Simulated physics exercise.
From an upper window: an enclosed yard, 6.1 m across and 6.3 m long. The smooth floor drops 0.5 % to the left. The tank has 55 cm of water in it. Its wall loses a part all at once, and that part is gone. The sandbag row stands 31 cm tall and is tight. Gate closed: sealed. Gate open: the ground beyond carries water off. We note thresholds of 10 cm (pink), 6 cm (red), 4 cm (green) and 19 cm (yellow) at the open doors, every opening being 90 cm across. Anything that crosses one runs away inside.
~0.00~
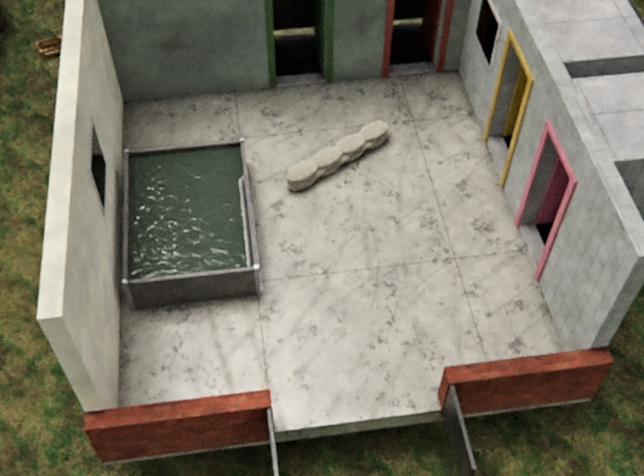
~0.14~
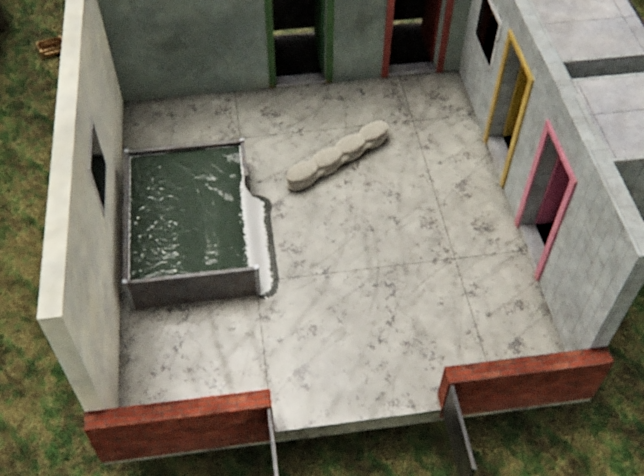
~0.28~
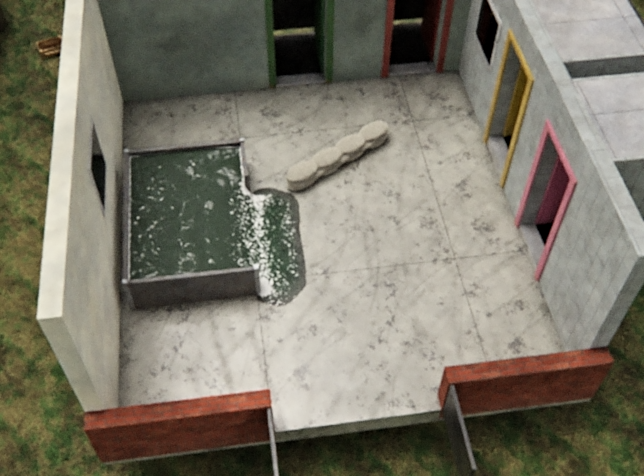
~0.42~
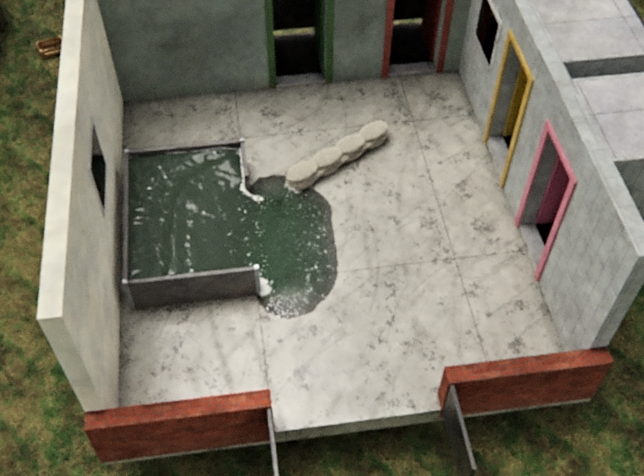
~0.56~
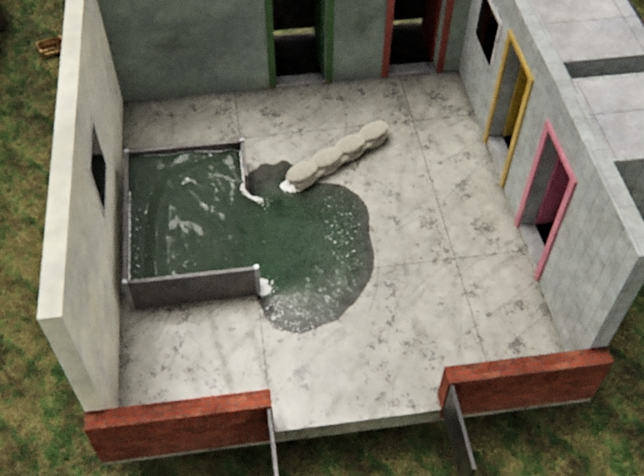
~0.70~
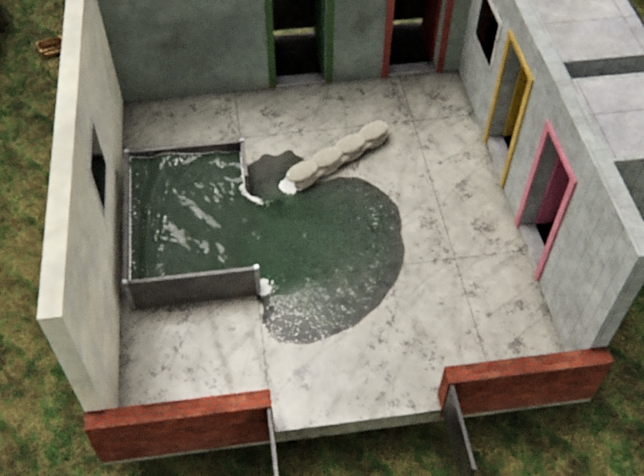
Dark green water stands in a grey tank at the left of a walled, pale-floored yard, seen from high above by a still camera. Green and red doorways stand at the back, yellow and pink ones on the right, low red walls flank the open front gate, and a lumpy pale barrier lies mid-floor. The tank's right side gives way, and water pours out, foaming, meets the barrier's near end and spreads rightward in a widening rounded pool.
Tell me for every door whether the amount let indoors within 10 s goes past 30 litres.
One by one: Pink door: Beyond the allowance, red door: Beyond the allowance, green door: Within the allowance, yellow door: Within the allowance.
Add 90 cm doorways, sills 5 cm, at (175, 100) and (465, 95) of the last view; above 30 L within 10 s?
Door 1: Lower; door 2: Higher.
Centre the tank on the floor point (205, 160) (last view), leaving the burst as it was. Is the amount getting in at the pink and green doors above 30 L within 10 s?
Result - pink door does not exceed it, green door exceeds it.
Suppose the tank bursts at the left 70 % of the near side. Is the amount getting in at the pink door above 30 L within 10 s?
Pink: Falls short.
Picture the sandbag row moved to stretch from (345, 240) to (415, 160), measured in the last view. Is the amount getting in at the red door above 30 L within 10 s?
Outcome - red: Fail.
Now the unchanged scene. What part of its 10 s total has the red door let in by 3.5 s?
0 per cent, roughly.
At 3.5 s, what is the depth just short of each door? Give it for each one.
Depths in cm: Pink 18, red 10, green 1, yellow 15.
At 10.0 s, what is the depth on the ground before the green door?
Roughly 4.0 centimetres.
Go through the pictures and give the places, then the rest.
In the first frame, still water, 55 cm deep, in the tank at (188, 210).
In the second frame, the front is at (256, 200), 0.9 m from the gap at (251, 239); 0.4 m2 of floor is under water; 55 cm left at the back of the tank.
In the third frame, the front is at (270, 192), 1.1 m from the gap at (251, 239); 1.3 m2 of floor is under water; 55 cm left at the back of the tank.
In the fourth frame, the front is at (316, 196), 1.4 m from the gap at (251, 240); 2.5 m2 of floor is under water; 55 cm left at the back of the tank.
In the fifth frame, water pours out at (251, 240) and has run 1.8 m, to (360, 206); typically 7 cm deep outside, 50 cm at the tank's back.
In the sixth frame, water pours out at (251, 240) and has run 2.3 m, to (390, 205); typically 6 cm deep outside, 46 cm at the tank's back.
After 1.4 s water covers 35 % of the floor and is deepest (27 cm) near (268, 269); pink door 5 cm at the sill, 0 L in, red door not reached, green door not reached, yellow door not reached.
After 2.2 s water covers 50 % of the floor and is deepest (26 cm) near (501, 205); pink door 23 cm at the sill, 33 L in, red door not reached, green door not reached, yellow door 20 cm at the sill, 0 L in.
After 3.5 s water covers 55 % of the floor and is deepest (24 cm) near (515, 312); pink door 18 cm at the sill, 96 L in, red door 10 cm at the sill, 1 L in, green door 1 cm at the sill, 0 L in, yellow door 15 cm at the sill, 2 L in.
After 6.0 s water covers 70 % of the floor and is deepest (12 cm) near (403, 225); pink door 9 cm at the sill, 122 L in, red door 11 cm at the sill, 53 L in, green door 3 cm at the sill, 0 L in, yellow door 11 cm at the sill, 2 L in.
After 10.0 s water covers 95 % of the floor and is deepest (11 cm) near (124, 124); pink door 4 cm at the sill, 122 L in, red door 8 cm at the sill, 93 L in, green door 4 cm at the sill, 1 L in, yellow door 6 cm at the sill, 2 L in.
